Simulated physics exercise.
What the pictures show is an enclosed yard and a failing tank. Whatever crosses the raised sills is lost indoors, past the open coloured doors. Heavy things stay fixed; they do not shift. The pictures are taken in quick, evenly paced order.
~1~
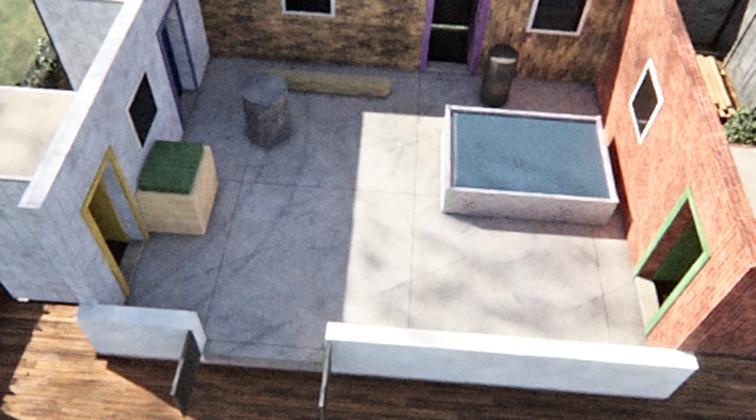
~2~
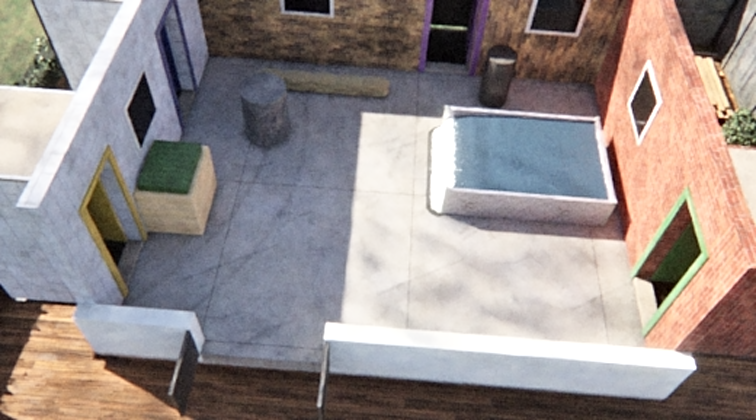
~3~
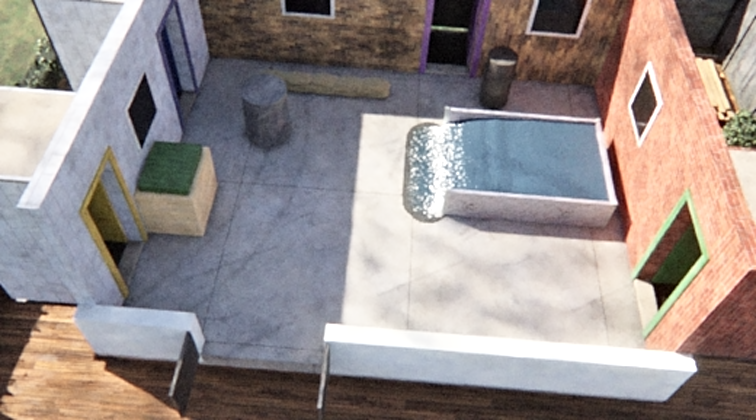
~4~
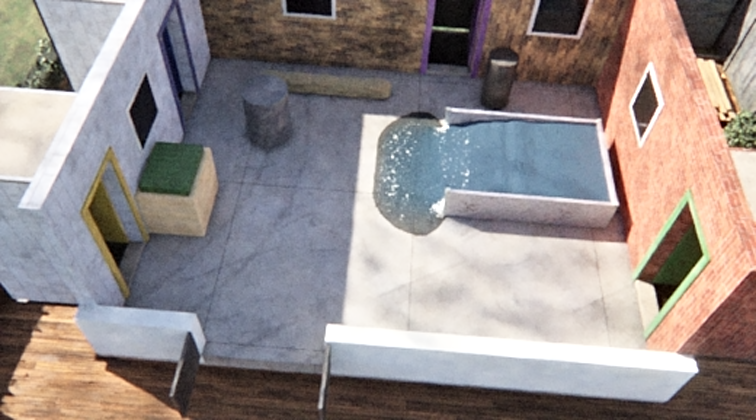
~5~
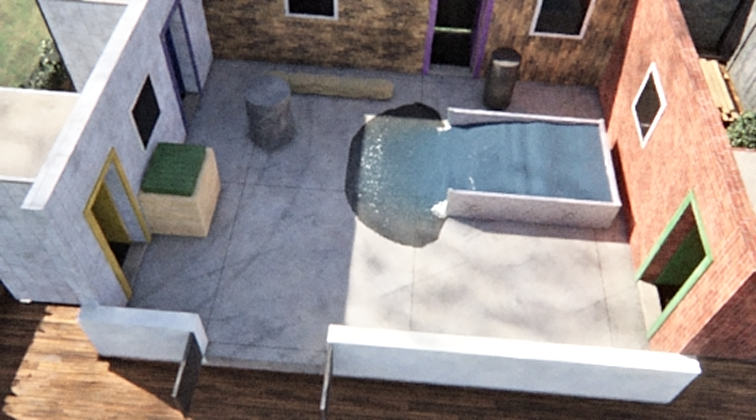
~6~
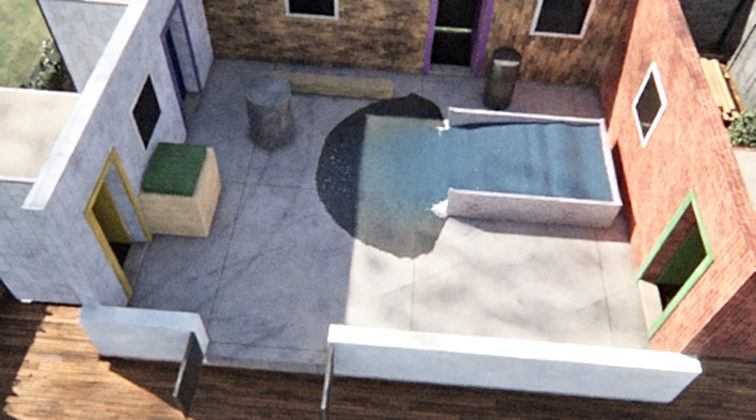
We see a walled yard with a rectangular water tank standing whole at the right, then its left side gives way and water pours out, spreading leftward across the paving in a widening rounded pool.
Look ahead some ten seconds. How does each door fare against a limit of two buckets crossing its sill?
Purple door: Not over the line on that one; green door: Not over the line on that one; yellow door: Over the line on that one; blue door: Over the line on that one.
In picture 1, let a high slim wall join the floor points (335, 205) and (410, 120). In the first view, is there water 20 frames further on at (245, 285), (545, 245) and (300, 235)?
Results in order: Swamped / bone-dry / swamped.
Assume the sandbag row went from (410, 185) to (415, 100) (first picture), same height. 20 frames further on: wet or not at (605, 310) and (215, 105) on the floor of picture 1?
The first point is untouched and the second is untouched.
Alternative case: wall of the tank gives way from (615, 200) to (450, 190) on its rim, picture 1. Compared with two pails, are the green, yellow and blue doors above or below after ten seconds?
Here's how it plays out: Green door surpasses the limit, yellow door surpasses the limit, and blue door fails to reach the limit.
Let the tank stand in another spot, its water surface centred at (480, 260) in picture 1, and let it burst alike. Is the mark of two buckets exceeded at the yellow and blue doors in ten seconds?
Yellow: Above the mark; blue: Below the mark.
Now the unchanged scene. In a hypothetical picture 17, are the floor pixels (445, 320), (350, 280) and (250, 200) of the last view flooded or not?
As listed, the points end up high and dry, soaked and soaked.
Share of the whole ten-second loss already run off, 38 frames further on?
I get 40 percent.
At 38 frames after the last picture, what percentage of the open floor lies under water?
Some 55 per cent.
A moment on, water covers 30 % of the floor; the purple door not reached, the green door not reached, the yellow door not reached, the blue door not reached.
Next, water covers 40 % of the floor; the purple door not reached, the green door not reached, the yellow door not reached, the blue door not reached.
Then, water covers 50 % of the floor; the purple door not reached, the green door not reached, the yellow door under two buckets in, the blue door over two buckets in.
Later, water covers 55 % of the floor; the purple door wet at the sill, nothing in, the green door not reached, the yellow door over two buckets in, the blue door far over two buckets in.
In the end, water covers 80 % of the floor; the purple door wet at the sill, nothing in, the green door not reached, the yellow door far over two buckets in, the blue door far over two buckets in.
